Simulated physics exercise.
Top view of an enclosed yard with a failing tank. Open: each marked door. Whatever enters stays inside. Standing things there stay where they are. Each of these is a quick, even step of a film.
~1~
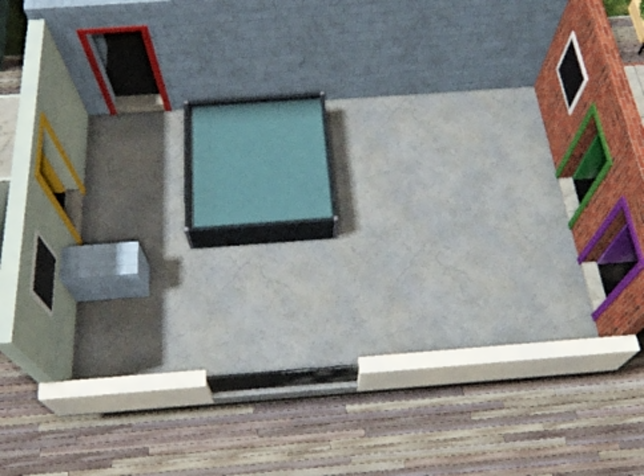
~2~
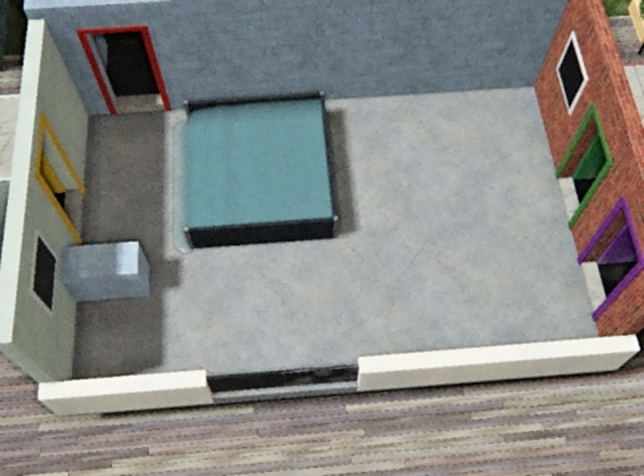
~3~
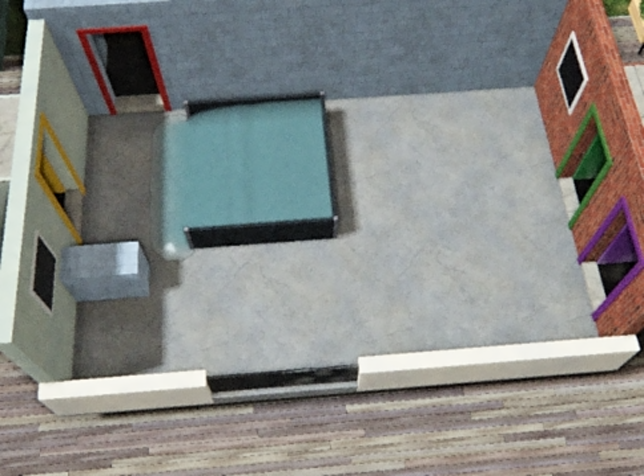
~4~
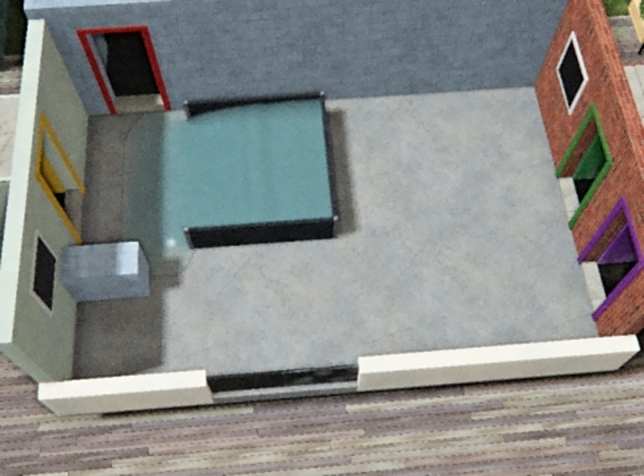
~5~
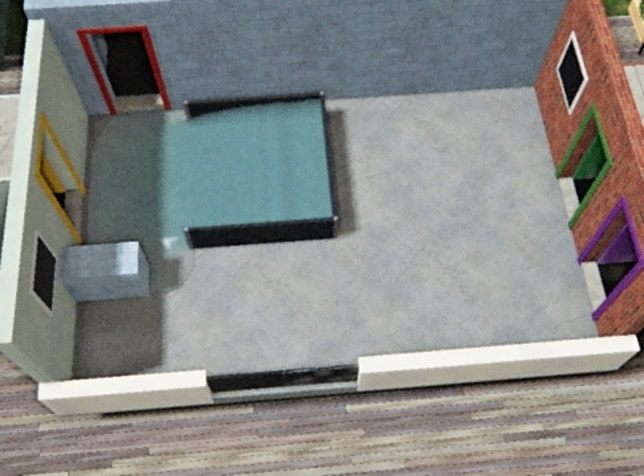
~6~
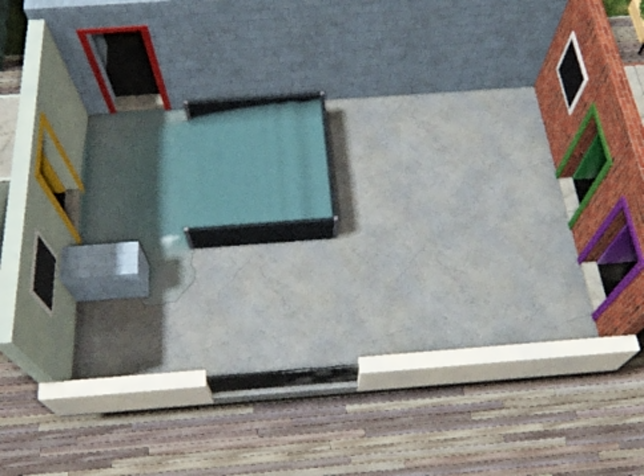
We see a walled yard from above with an open tank of teal water; its left side gives way, and water spreads left across the floor toward the yellow-framed doorway and around the grey box.
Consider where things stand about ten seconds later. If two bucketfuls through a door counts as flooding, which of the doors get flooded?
The purple door does not get flooded; the green door does not get flooded; the yellow door gets flooded; the red door gets flooded.
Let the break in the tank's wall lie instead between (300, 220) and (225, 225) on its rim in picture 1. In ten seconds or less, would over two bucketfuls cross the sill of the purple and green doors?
I'd say the purple one crosses the line and the green one crosses the line.
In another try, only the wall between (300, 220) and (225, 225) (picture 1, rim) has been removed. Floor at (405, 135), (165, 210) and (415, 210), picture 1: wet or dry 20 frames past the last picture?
Log: Point 1 unreached; point 2 unreached; point 3 unreached.
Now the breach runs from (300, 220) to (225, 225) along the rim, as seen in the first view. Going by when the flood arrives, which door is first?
Earliest is the door marked purple.
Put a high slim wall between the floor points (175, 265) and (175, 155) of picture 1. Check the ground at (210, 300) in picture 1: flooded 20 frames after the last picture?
My call for that point: Waterlogged.
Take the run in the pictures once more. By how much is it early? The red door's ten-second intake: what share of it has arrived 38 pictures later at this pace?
Share at that point: Roughly 100 %.
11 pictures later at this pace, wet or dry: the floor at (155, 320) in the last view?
Answer: Under water.
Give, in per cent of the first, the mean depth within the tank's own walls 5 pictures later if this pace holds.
60 percent or so.
A moment on, water covers 20 % of the floor; the purple door not reached, the green door not reached, the yellow door over two buckets in, the red door wet at the sill, nothing in.
Next, water covers 20 % of the floor; the purple door not reached, the green door not reached, the yellow door far over two buckets in, the red door over two buckets in.
Then, water covers 35 % of the floor; the purple door not reached, the green door not reached, the yellow door far over two buckets in, the red door far over two buckets in.
Later, water covers 70 % of the floor; the purple door not reached, the green door not reached, the yellow door far over two buckets in, the red door far over two buckets in.
In the end, water covers 90 % of the floor; the purple door wet at the sill, nothing in, the green door under two buckets in, the yellow door far over two buckets in, the red door far over two buckets in.
